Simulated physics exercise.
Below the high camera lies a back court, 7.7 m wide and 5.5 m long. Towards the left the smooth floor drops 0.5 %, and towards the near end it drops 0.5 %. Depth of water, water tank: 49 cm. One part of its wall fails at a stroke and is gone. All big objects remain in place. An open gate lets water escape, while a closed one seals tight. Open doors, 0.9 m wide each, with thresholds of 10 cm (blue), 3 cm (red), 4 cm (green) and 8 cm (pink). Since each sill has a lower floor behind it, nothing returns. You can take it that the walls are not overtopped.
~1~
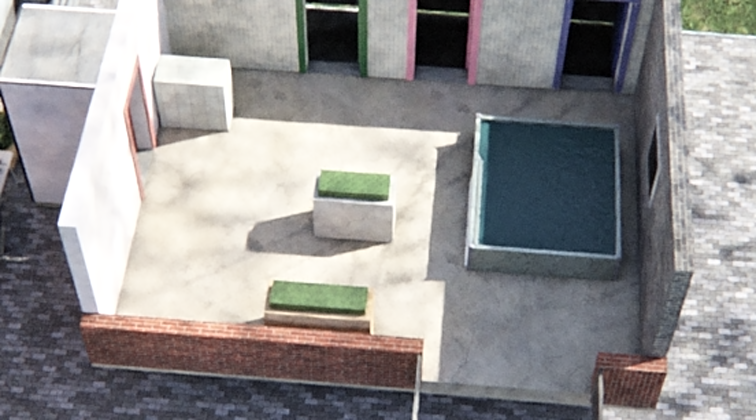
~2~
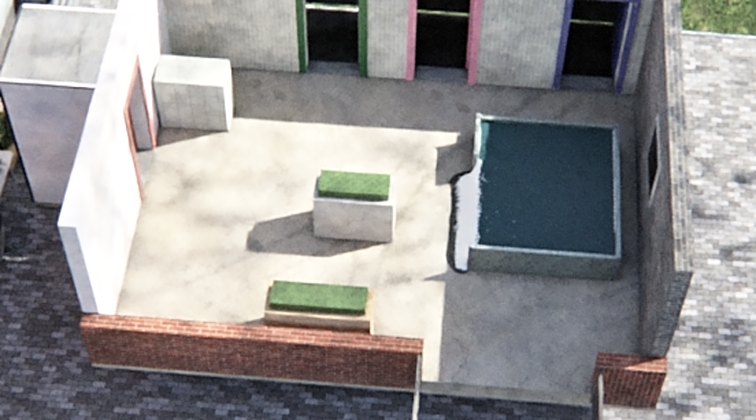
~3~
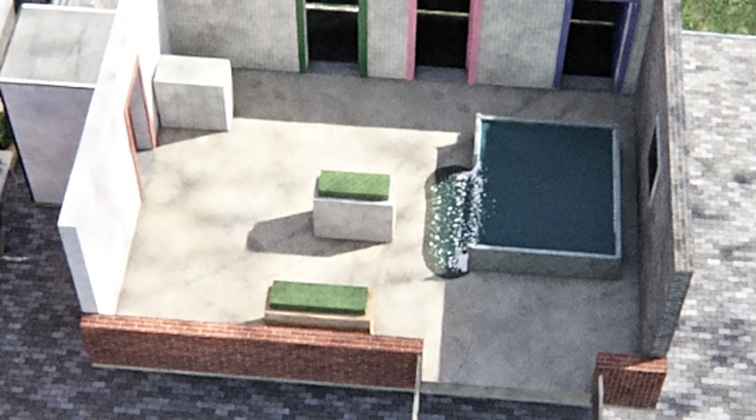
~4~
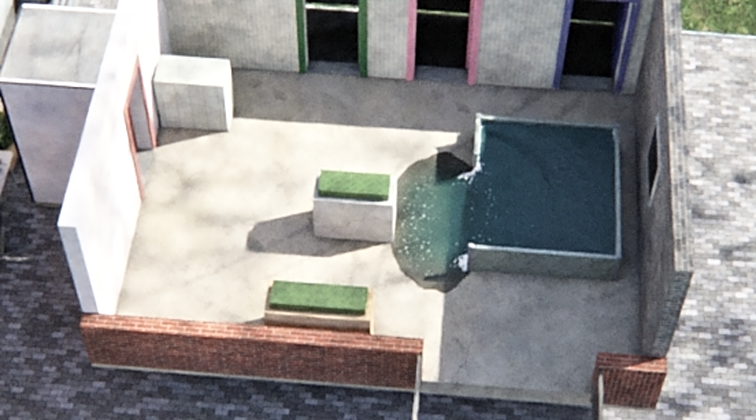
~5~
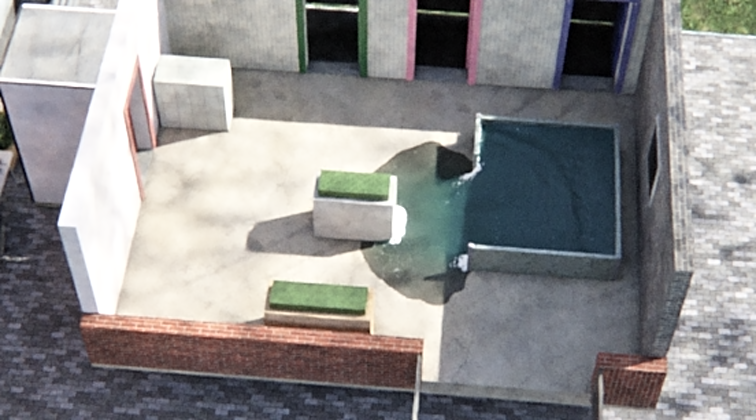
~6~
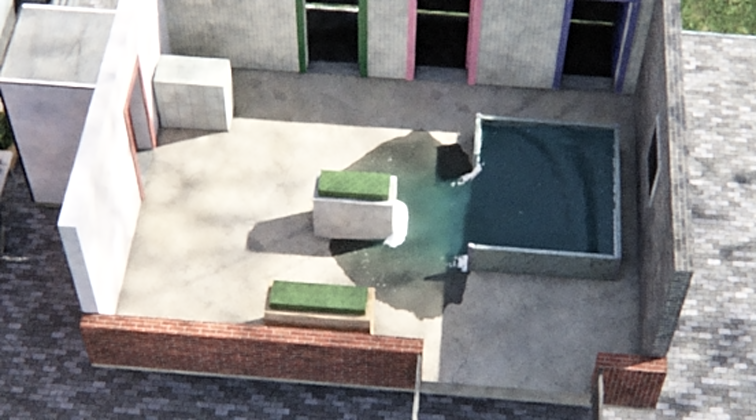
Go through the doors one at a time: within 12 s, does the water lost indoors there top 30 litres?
In order: For the blue door I'd say within the limit; for the red door I'd say above the limit; for the green door I'd say above the limit; for the pink door I'd say within the limit.
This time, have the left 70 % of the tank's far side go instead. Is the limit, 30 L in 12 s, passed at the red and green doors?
Lab note: Vs limit, red door limit exceeded; green door inside limit.
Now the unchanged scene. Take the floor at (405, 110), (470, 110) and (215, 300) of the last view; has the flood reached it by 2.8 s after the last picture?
Respectively: Got hit, was missed, got hit.
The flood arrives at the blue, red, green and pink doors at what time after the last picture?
Blue: 9.5 s; red: 1.2 s; green: 1.6 s; pink: 3.0 s.
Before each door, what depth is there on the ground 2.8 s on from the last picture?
In cm: Blue 0, red 11, green 10, pink 1.
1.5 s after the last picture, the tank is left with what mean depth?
Depth, averaged: Around 26 centimetres.
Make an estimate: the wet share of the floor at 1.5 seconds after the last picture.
50 %.
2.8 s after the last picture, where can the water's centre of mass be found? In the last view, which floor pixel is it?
Close to (391, 217) in the last picture.
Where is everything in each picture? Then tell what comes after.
The first picture shows still water, 49 cm deep, in the water tank at (546, 188).
In the second picture, the front is at (463, 176), 0.9 m from the gap at (474, 214); 0.4 m2 of floor is under water; 49 cm left at the back of the water tank.
In the third picture, the front is at (444, 273), 1.1 m from the gap at (474, 215); 1.2 m2 of floor is under water; 49 cm left at the back of the water tank.
In the fourth picture, the front is at (427, 282), 1.3 m from the gap at (474, 216); 2.3 m2 of floor is under water; 49 cm left at the back of the water tank.
In the fifth picture, water pours out at (474, 216) and has run 1.7 m, to a hidden place; typically 7 cm deep outside, 49 cm at the water tank's back.
In the sixth picture, the front is at a hidden place, 2.2 m from the gap at (474, 216); 4.5 m2 of floor is under water; 48 cm left at the back of the water tank.
Then, 0.7 s after the last picture water covers 30 % of the floor and is deepest (38 cm) near (396, 230); blue door not reached, red door not reached, green door not reached, pink door not reached.
Then, 1.5 s after the last picture water covers 50 % of the floor and is deepest (34 cm) near (408, 231); blue door not reached, red door 5 cm at the sill, 4 L in, green door not reached, pink door not reached.
Then, 2.8 s after the last picture water covers 70 % of the floor and is deepest (21 cm) near (395, 364); blue door not reached, red door 11 cm at the sill, 44 L in, green door 10 cm at the sill, 17 L in, pink door not reached.
Then, 6.3 s after the last picture water covers 80 % of the floor and is deepest (12 cm) near (158, 131); blue door not reached, red door 11 cm at the sill, 148 L in, green door 8 cm at the sill, 61 L in, pink door 2 cm at the sill, 0 L in.
Then, 11.3 s after the last picture water covers 100 % of the floor and is deepest (10 cm) near (183, 347); blue door 3 cm at the sill, 0 L in, red door 8 cm at the sill, 254 L in, green door 6 cm at the sill, 86 L in, pink door 4 cm at the sill, 0 L in.
